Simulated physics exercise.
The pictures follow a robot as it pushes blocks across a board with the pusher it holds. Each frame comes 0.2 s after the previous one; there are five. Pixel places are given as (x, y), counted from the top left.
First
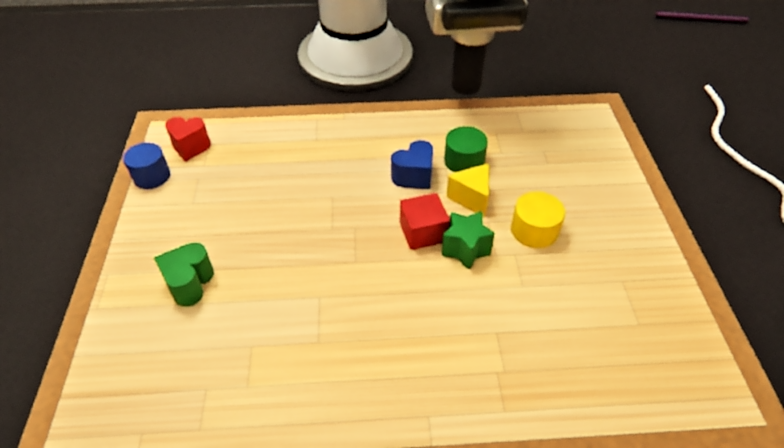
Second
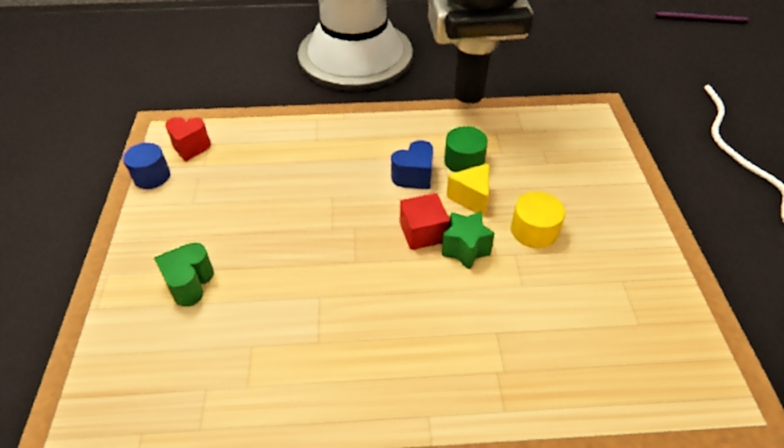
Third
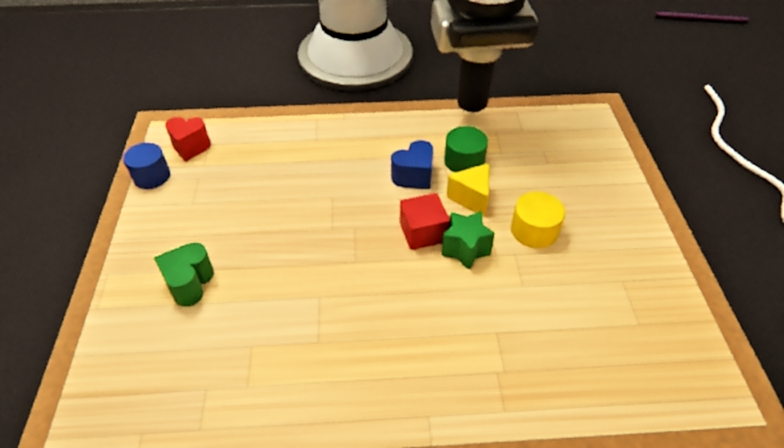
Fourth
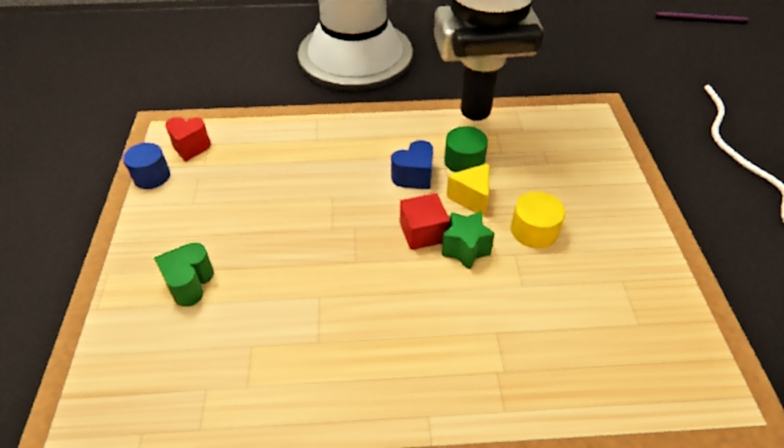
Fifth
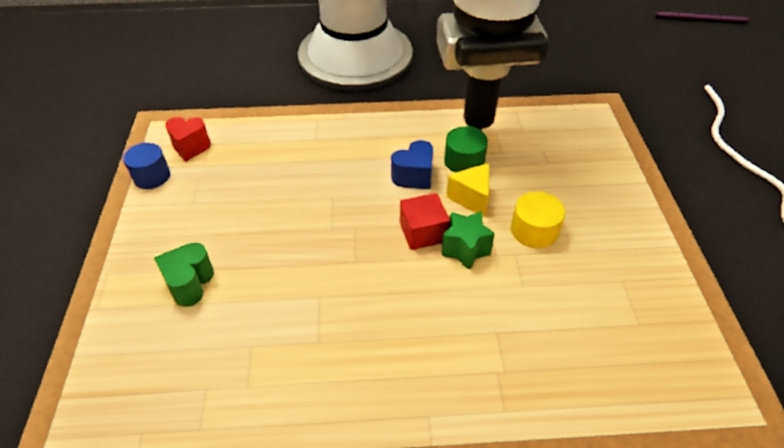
A robotic arm's dark pusher moves slowly toward the viewer and slightly right, passing over the far edge of a wooden board until it is close behind a green cylinder. Seen from above, the board holds that cylinder beside a blue heart, yellow triangle, red block, green star and yellow cylinder, with a blue cylinder, red heart and green heart at left. The pieces and camera stay still.
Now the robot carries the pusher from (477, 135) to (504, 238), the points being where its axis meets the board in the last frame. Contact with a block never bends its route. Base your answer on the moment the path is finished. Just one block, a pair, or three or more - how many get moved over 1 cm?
When the path ends, I think you'll find three or more blocks out of place by more than 1 cm.
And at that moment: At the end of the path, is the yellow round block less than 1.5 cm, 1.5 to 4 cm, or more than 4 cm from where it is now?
It gets moved 1.5 to 4 cm.
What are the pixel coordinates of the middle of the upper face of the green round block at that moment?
At the end it should sit near (454, 163).
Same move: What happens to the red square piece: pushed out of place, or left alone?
It sits in its place.
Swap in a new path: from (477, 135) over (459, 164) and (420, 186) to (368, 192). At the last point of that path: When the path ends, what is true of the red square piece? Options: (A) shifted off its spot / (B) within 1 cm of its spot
Choice A: Shifted off its spot.
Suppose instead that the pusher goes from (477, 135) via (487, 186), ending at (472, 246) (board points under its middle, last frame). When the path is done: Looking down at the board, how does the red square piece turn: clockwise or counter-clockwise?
Turns clockwise.
On the path given first. One third of the way, pusher at (487, 152); green round block at (458, 159); yellow triangular piece at (474, 184).
Two thirds of the way, pusher at (496, 186); green round block at (454, 163); yellow triangular piece at (470, 190), turned 20° anticlockwise.
At the end, pusher at (507, 225); red square piece in place; green round block at (454, 163); green star in place; yellow triangular piece at (468, 192), turned 10° anticlockwise; yellow round block at (553, 221).
